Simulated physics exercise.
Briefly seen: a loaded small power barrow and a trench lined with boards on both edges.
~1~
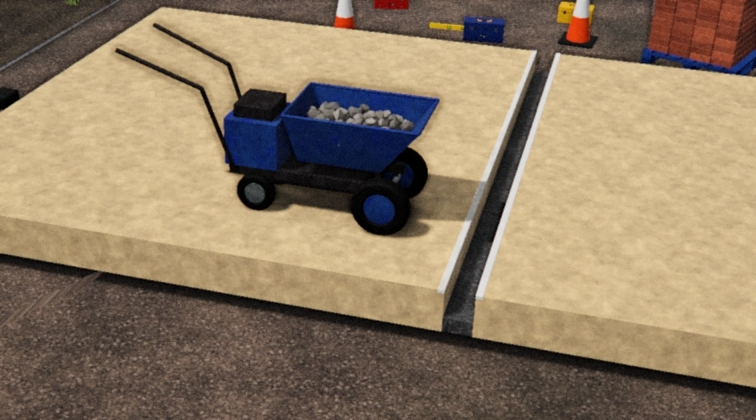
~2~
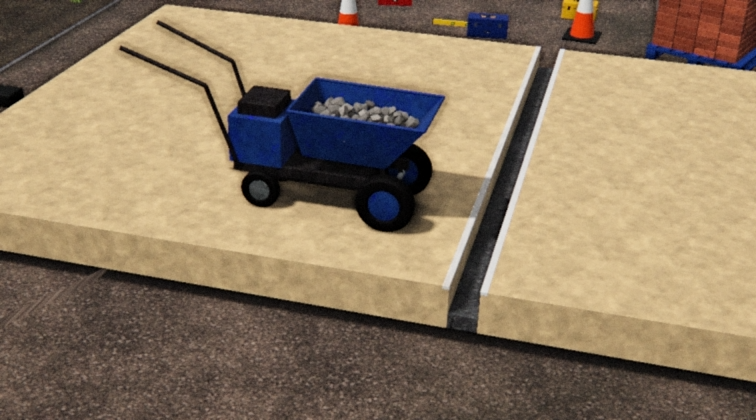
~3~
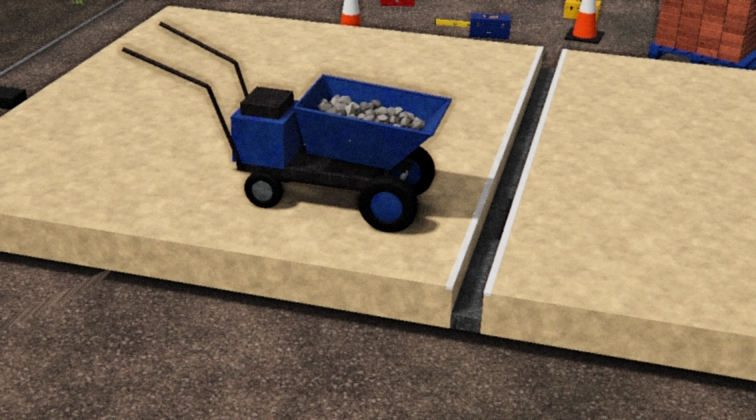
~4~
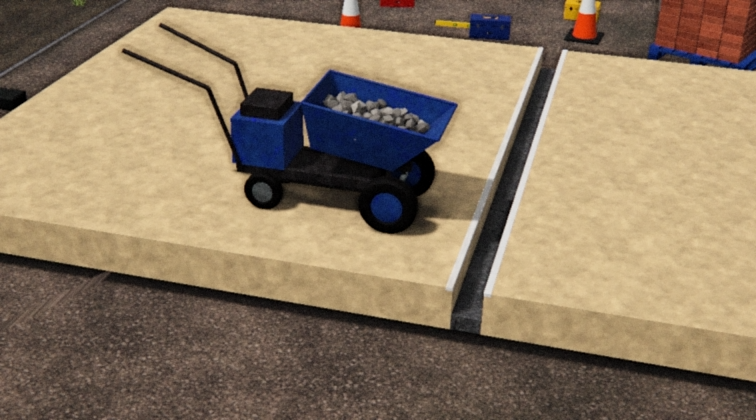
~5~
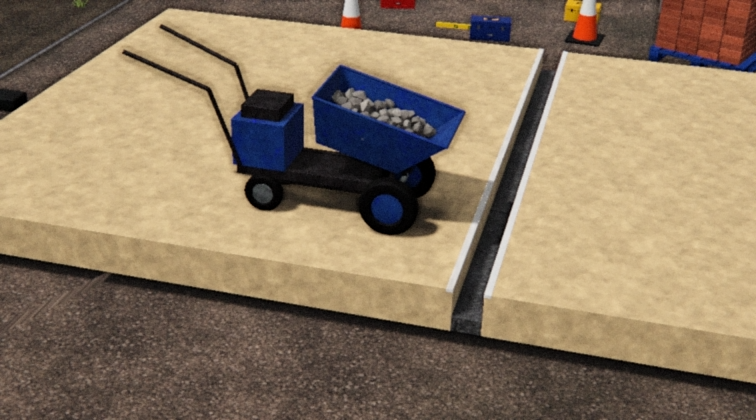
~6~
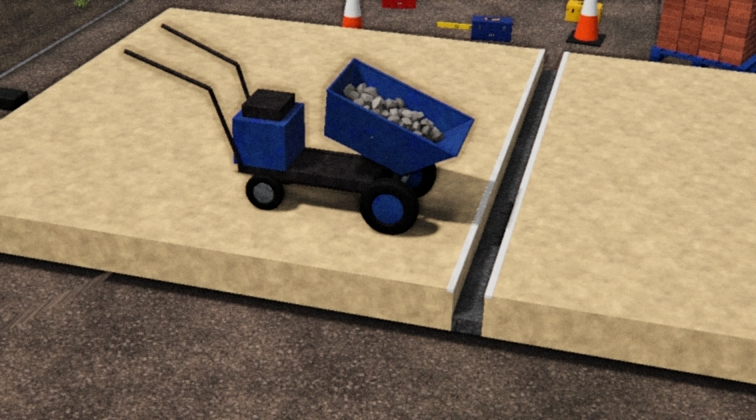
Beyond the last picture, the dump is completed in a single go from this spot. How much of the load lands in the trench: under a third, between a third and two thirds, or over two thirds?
Between a third and two thirds.
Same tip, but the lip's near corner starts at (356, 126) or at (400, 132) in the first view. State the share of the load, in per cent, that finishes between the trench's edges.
About 20 per cent, then about 60 per cent.
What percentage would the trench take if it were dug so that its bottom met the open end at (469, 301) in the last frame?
It lands somewhere near 20 percent.
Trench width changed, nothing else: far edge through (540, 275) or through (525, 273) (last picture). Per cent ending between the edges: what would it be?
Well, it'd be something like 100 per cent the first time and 90 per cent the second.
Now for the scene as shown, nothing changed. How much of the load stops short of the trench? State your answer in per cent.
That share comes out near 0 in a hundred.
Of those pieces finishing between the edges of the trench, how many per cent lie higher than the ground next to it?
About 10 in a hundred.
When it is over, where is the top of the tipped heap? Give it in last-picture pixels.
Near (527, 222).
Soon after the last picture, skip tipped steeply; all in the skip.
A little later, skip tipped right over; about two thirds in the skip; about a quarter in or heaped over the trench; a small part beyond it.
Later still, skip tipped right over; about a quarter in the skip; about half in or heaped over the trench; about a quarter beyond it.
At rest, skip tipped right over; about a quarter in the skip; about half in or heaped over the trench; about a quarter beyond it.
